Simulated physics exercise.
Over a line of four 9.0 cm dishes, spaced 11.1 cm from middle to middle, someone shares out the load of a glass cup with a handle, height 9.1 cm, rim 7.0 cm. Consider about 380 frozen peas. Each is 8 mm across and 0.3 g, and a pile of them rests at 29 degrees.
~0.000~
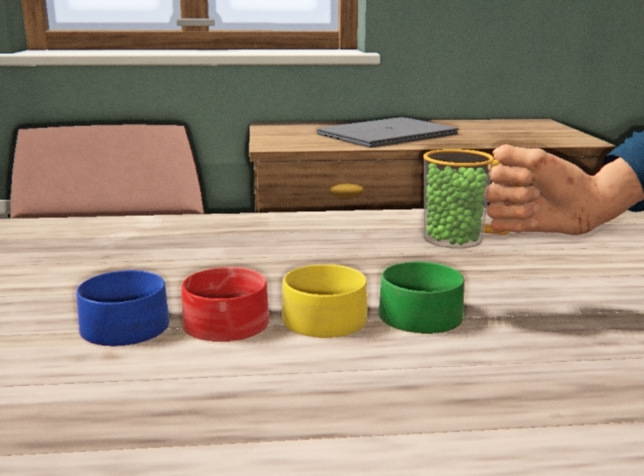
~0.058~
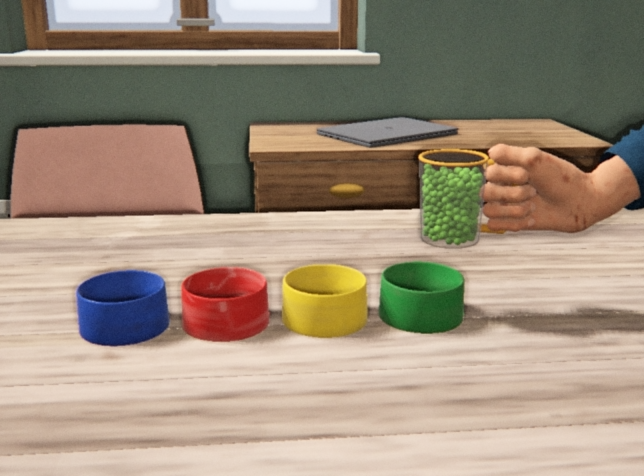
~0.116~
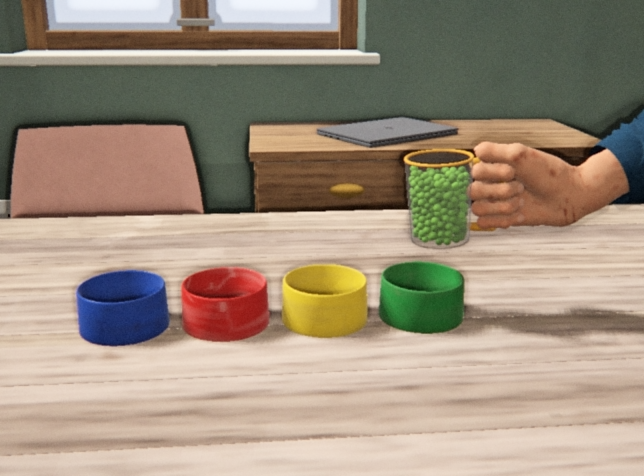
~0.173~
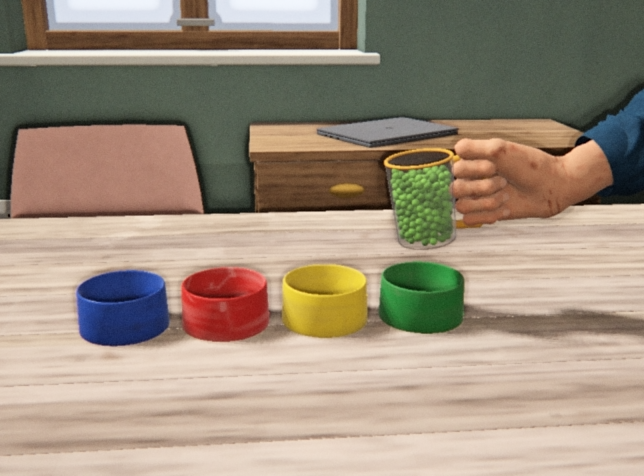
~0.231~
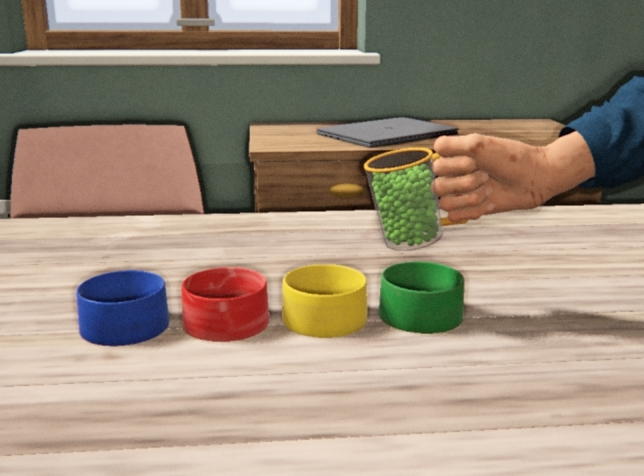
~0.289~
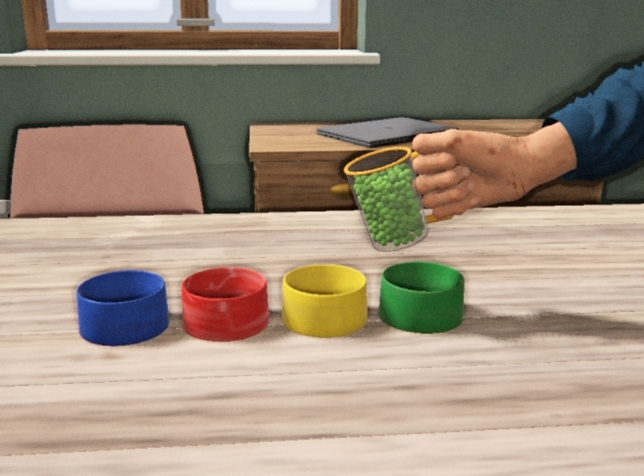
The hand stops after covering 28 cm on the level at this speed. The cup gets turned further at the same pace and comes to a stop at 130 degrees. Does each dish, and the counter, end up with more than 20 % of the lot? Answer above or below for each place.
Red: Below, blue: Above, green: Below, yellow: Below, counter: Below.
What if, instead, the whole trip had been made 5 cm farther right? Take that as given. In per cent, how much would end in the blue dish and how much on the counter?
Blue 0; counter 30.
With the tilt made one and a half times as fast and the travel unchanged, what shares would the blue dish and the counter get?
Result - blue dish: 90; counter: 10.
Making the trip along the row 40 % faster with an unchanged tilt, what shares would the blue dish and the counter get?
Shares - blue 90, counter 10.
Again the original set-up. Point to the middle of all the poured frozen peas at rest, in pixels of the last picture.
Estimated resting centre: Around (129, 307).
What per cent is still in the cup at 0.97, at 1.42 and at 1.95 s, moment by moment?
Series: 100 / 80 / 0 per cent.
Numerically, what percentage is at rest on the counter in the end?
I'd reckon around 15 per cent.
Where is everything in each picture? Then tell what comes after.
The first picture shows cup at (456, 199), tilt 0 degrees, lip at (426, 158), moved 0.0 cm; middle of the pieces at (453, 205); green dish at (423, 277); yellow dish at (325, 280); red dish at (224, 283); blue dish at (121, 287).
The second picture shows cup at (452, 199), tilt 1 degrees, lip at (421, 159), moved 0.5 cm; middle of the pieces at (449, 206).
The third picture shows cup at (440, 199), tilt 4 degrees, lip at (406, 161), moved 1.8 cm; middle of the pieces at (437, 206).
The fourth picture shows cup at (423, 199), tilt 9 degrees, lip at (386, 164), moved 3.6 cm; middle of the pieces at (421, 207).
The fifth picture shows cup at (406, 200), tilt 13 degrees, lip at (366, 168), moved 5.5 cm; middle of the pieces at (405, 207).
The sixth picture shows cup at (389, 200), tilt 18 degrees, lip at (346, 171), moved 7.4 cm; middle of the pieces at (388, 208); green dish at (423, 277); yellow dish at (325, 280); red dish at (224, 283); blue dish at (121, 287). Its pace works out near 75 degrees a second; the hand travels 32 cm a second.
After 0.97 s, tilt 71 degrees; cup holds 100 %.
After 1.42 s, tilt 105 degrees; cup holds 80 %, blue 20 %.
After 1.95 s, tilt 130 degrees; cup holds 0 %, blue 85 %.
In the end, at 2.6 s, red 0 %, blue 85 %, green 0 %, yellow 0 %, counter 15 %.
